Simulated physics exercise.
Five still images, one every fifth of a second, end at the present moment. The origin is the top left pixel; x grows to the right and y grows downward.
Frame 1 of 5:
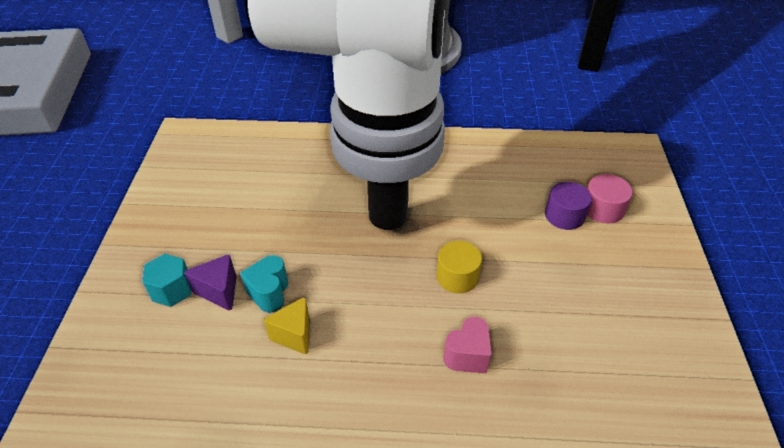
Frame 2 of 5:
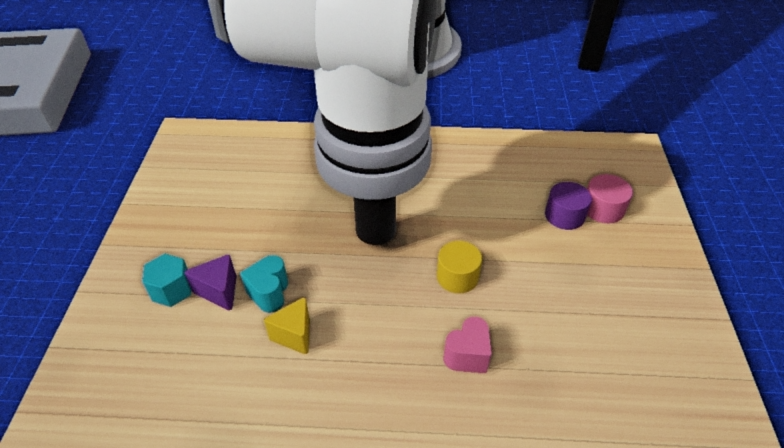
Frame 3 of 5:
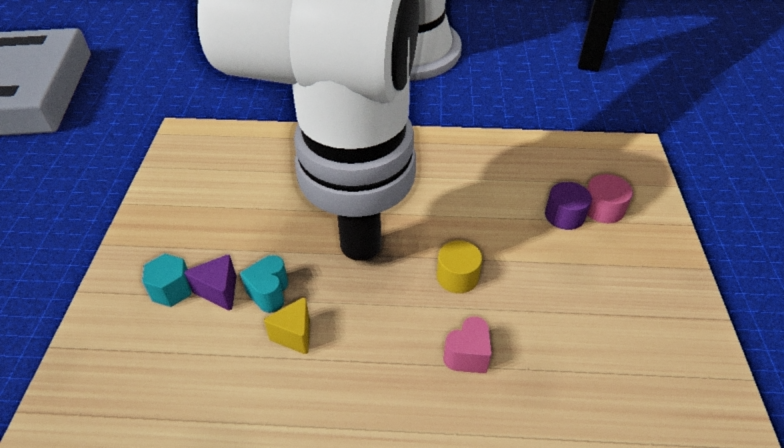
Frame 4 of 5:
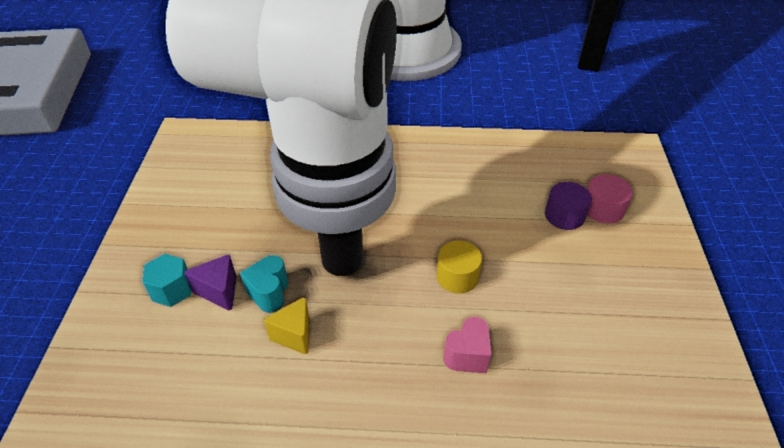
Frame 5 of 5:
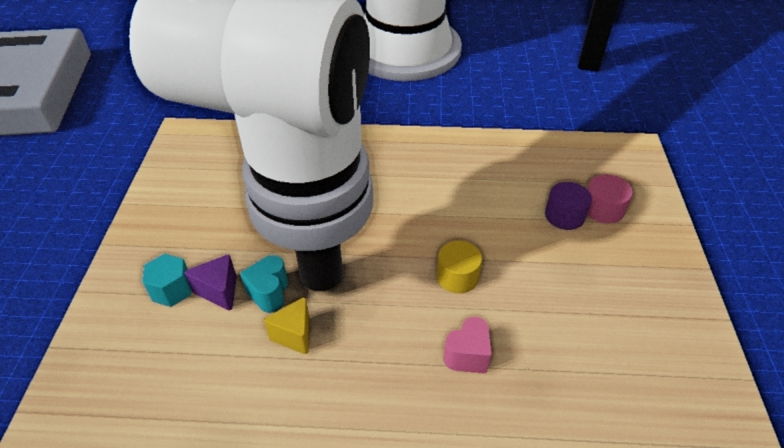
In this clip, a white robotic arm with a black rod moves down and left across a wooden board, nearing the turquoise heart and yellow triangular blocks, while all the colourful blocks stay still and its shadow shifts.
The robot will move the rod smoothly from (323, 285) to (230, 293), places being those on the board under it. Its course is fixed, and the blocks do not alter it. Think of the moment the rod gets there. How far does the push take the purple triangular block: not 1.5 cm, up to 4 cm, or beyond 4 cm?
The displacement of the purple triangular block is above 4 cm.
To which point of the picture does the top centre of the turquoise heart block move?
Top centre: (184, 283).
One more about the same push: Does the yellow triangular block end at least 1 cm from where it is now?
I'd say no.
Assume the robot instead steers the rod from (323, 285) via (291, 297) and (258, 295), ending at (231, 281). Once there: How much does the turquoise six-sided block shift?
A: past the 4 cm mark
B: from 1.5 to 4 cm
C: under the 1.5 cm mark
B: From 1.5 to 4 cm.
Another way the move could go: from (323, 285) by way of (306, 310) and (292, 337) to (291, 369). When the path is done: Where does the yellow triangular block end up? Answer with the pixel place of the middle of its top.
At the end it should sit near (257, 379).
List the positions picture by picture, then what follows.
In the first picture, rod's lower end (388, 216); turquoise six-sided block (163, 270); purple triangular block (212, 272); turquoise heart block (264, 273); yellow triangular block (291, 317).
In the second picture, rod (376, 231); blocks still.
In the third picture, rod (361, 246); blocks still.
In the fourth picture, rod (343, 260); blocks still.
In the fifth picture, rod (322, 275); turquoise six-sided block (163, 270); purple triangular block (212, 272); turquoise heart block (264, 273); yellow triangular block (291, 317).
On the path given first. Halfway along, rod (273, 279); turquoise six-sided block (158, 269); purple triangular block (200, 274), turned 30° clockwise; turquoise heart block (233, 280), turned 25° anticlockwise.
At the end, rod (226, 282); turquoise six-sided block (127, 272), turned 15° anticlockwise; purple triangular block (164, 264), turned 35° clockwise; turquoise heart block (184, 283), turned 25° anticlockwise; yellow triangular block still.
